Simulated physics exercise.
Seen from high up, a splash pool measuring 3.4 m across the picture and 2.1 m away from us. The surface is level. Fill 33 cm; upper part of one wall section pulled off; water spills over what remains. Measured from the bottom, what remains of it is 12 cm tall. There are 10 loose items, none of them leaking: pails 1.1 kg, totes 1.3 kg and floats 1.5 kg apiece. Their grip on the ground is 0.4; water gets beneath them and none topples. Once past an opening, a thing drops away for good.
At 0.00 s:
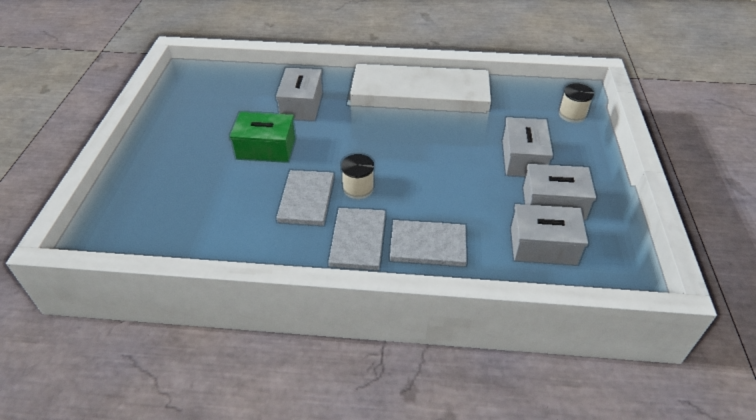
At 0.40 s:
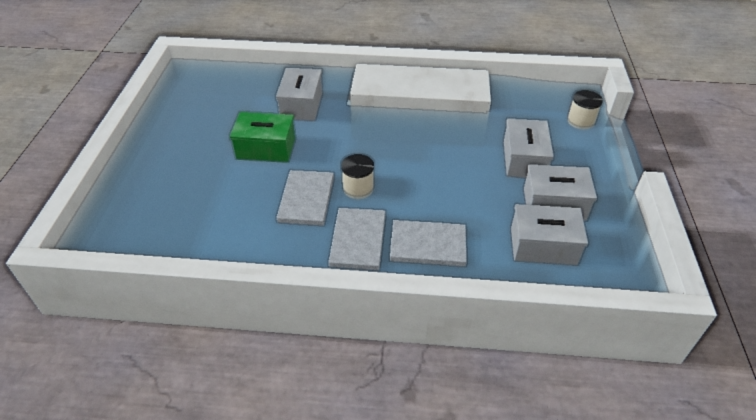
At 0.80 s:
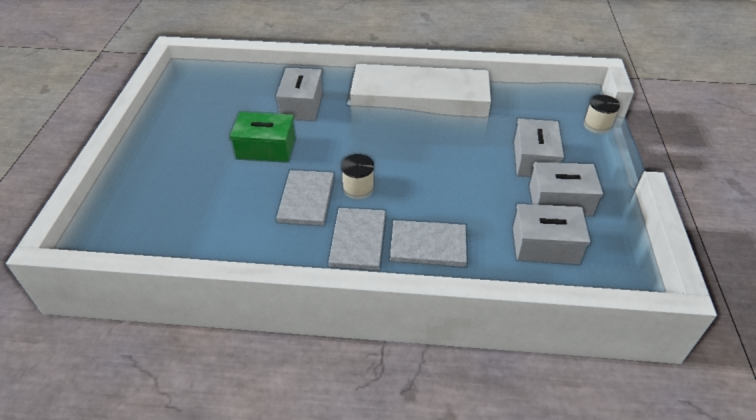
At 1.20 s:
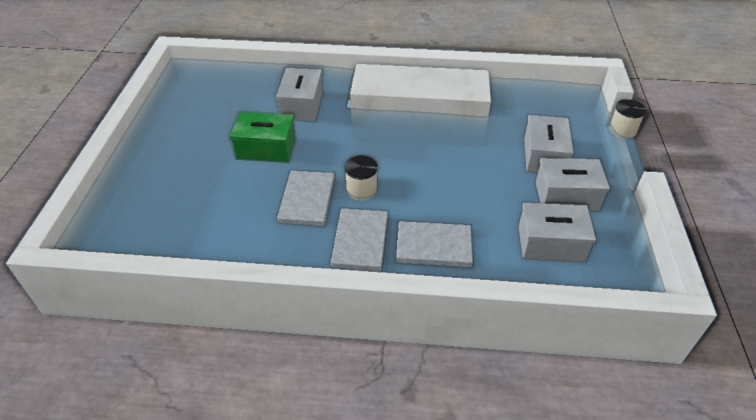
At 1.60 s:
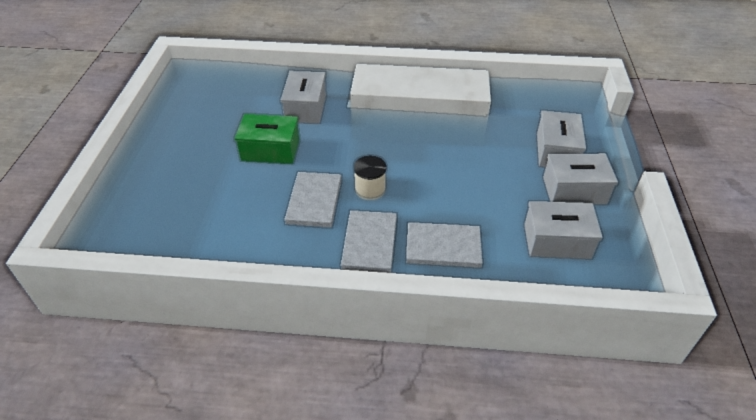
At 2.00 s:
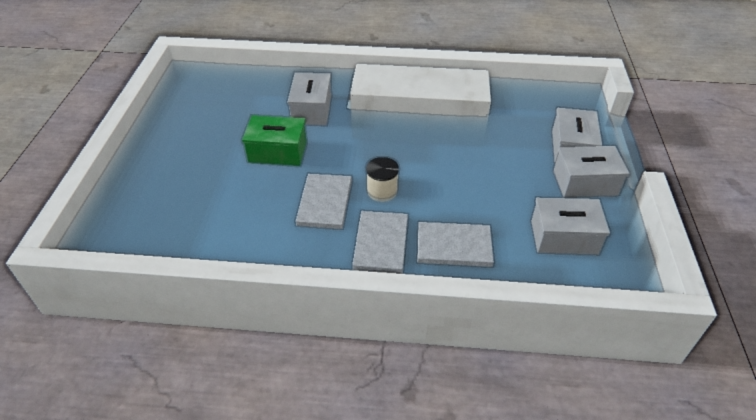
Black-topped cylinder drifting out through a gap opened in the pool's right wall and vanishing, then grey and green boxes edging right.
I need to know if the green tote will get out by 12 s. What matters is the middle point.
I'd say the green tote does not get out.
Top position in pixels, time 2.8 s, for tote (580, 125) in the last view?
(609, 121) or thereabouts.
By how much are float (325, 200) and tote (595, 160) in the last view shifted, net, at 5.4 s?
The first is 40 cm off, the second is gone out.
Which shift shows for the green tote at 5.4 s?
About 30 cm by then.
After 2.8 s the green tote is near (294, 135), 0.2 m from its start, afloat; 1 of 10 are out; 9 afloat.
After 5.4 s the green tote is near (305, 140), 0.3 m from its start, afloat; 3 of 10 are out; 7 afloat.
After 8.0 s the green tote is near (345, 147), 0.5 m from its start, afloat; 4 of 10 are out; 6 afloat.
After 12.0 s the green tote is near (381, 152), 0.8 m from its start, afloat; 4 of 10 are out; 6 afloat.
